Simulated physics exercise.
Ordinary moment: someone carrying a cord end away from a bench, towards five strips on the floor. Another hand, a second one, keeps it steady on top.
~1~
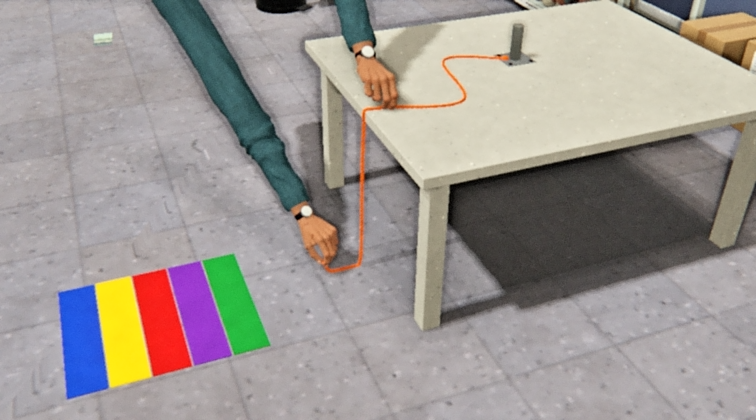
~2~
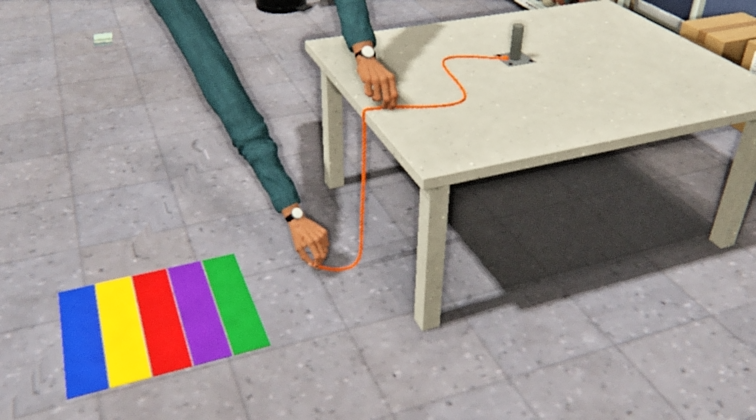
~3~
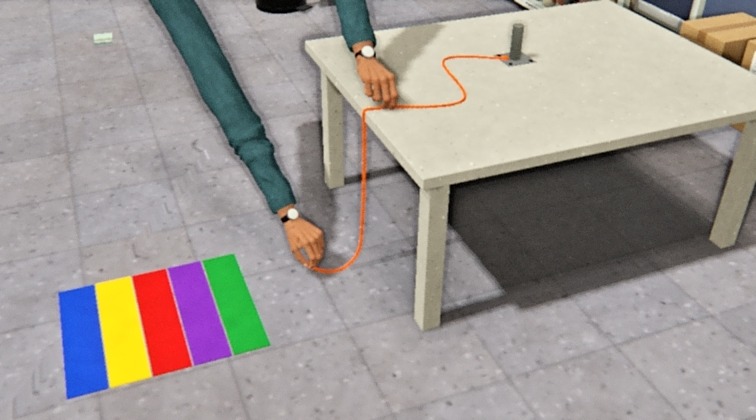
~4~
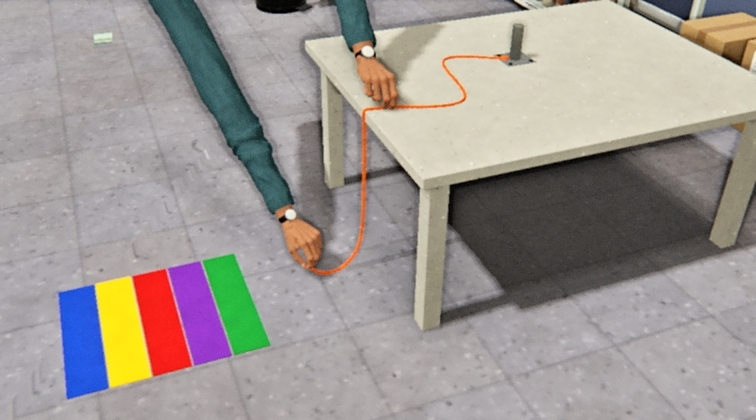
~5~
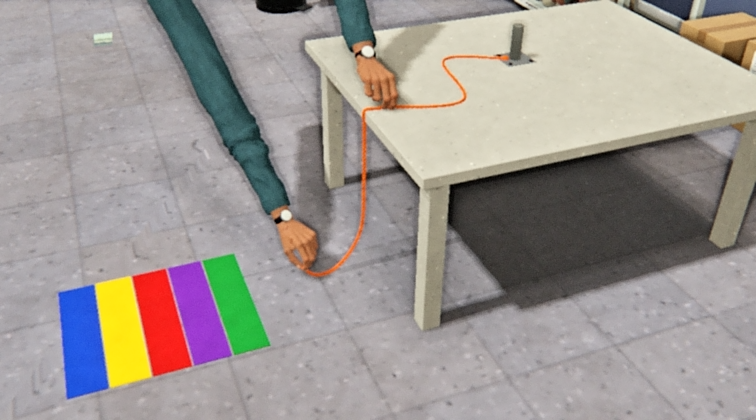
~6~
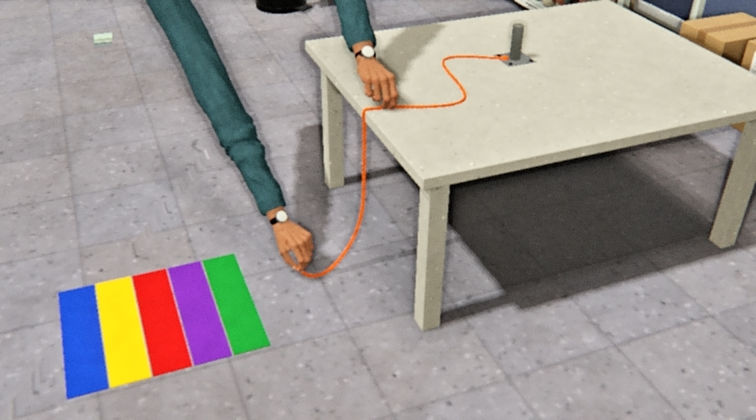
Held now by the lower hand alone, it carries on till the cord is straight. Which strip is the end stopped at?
Stopped at yellow.
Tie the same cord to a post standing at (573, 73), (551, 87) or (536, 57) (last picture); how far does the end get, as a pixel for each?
Try by try: (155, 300), (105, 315) and (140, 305).
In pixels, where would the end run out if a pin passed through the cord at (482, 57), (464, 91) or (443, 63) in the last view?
Roughly (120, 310), (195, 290) and (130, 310).
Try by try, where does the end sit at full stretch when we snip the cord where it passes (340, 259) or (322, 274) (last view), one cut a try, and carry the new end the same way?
In order, about (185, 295) and about (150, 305).
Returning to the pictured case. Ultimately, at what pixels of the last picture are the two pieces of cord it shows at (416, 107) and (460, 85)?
In that view they sit near (332, 127) and near (403, 88).
A little later, end near (182, 296); over purple.
Next, end near (136, 307); over yellow.
When it is tight, end near (110, 313); over yellow. The yellow one.
